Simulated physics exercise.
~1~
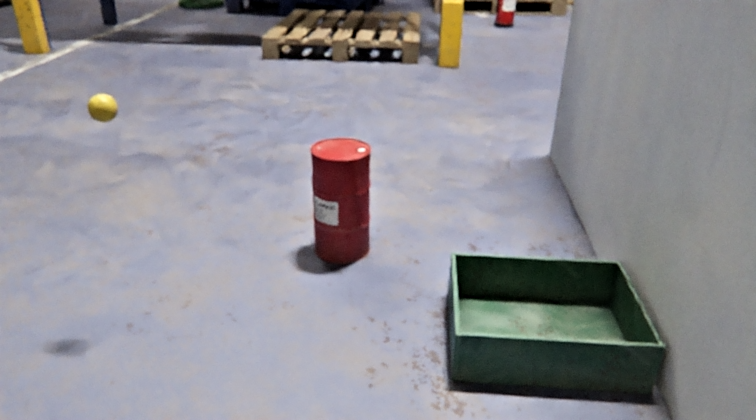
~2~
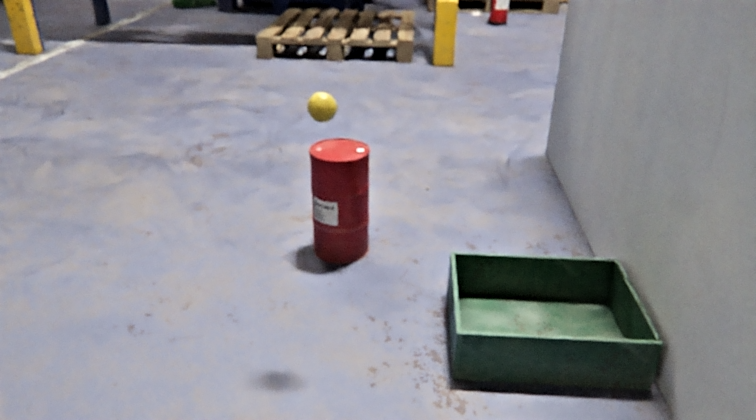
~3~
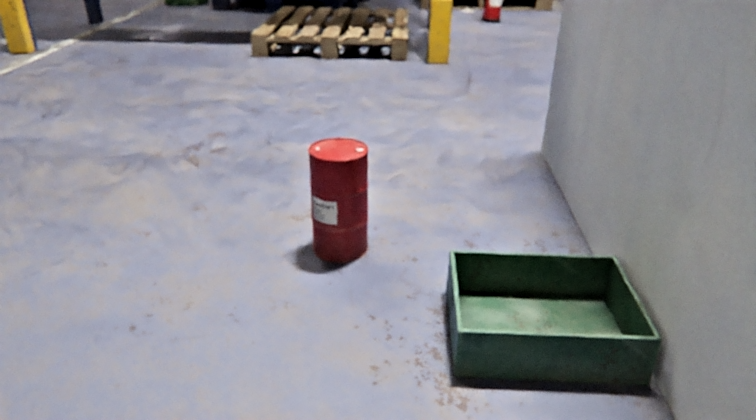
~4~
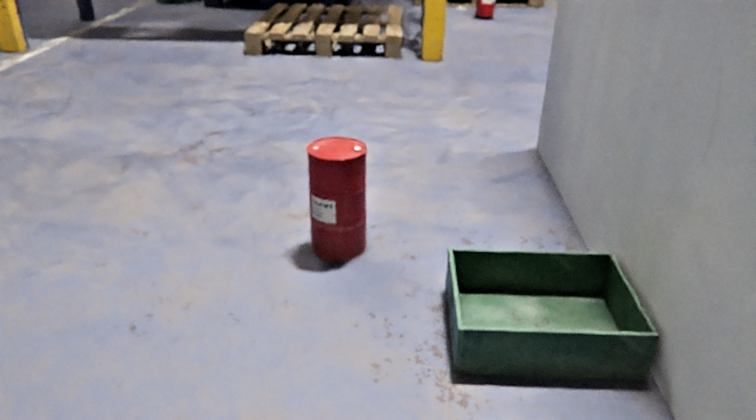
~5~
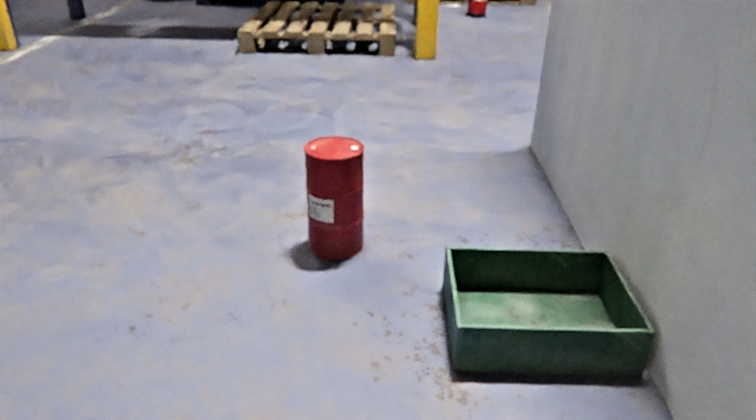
A yellow lemon flies through the air from the left across a warehouse with a bluish-grey floor, seen from slightly above by a view that drifts gently sideways. A red canister stands near the middle, an open green box sits at the lower right beside a pale wall, and a wooden pallet lies between yellow posts behind. The lemon travels right until it is just above the canister, its shadow sliding along the floor below. It then disappears from sight, ending up inside the box, hidden from view. The canister stays standing in its place.
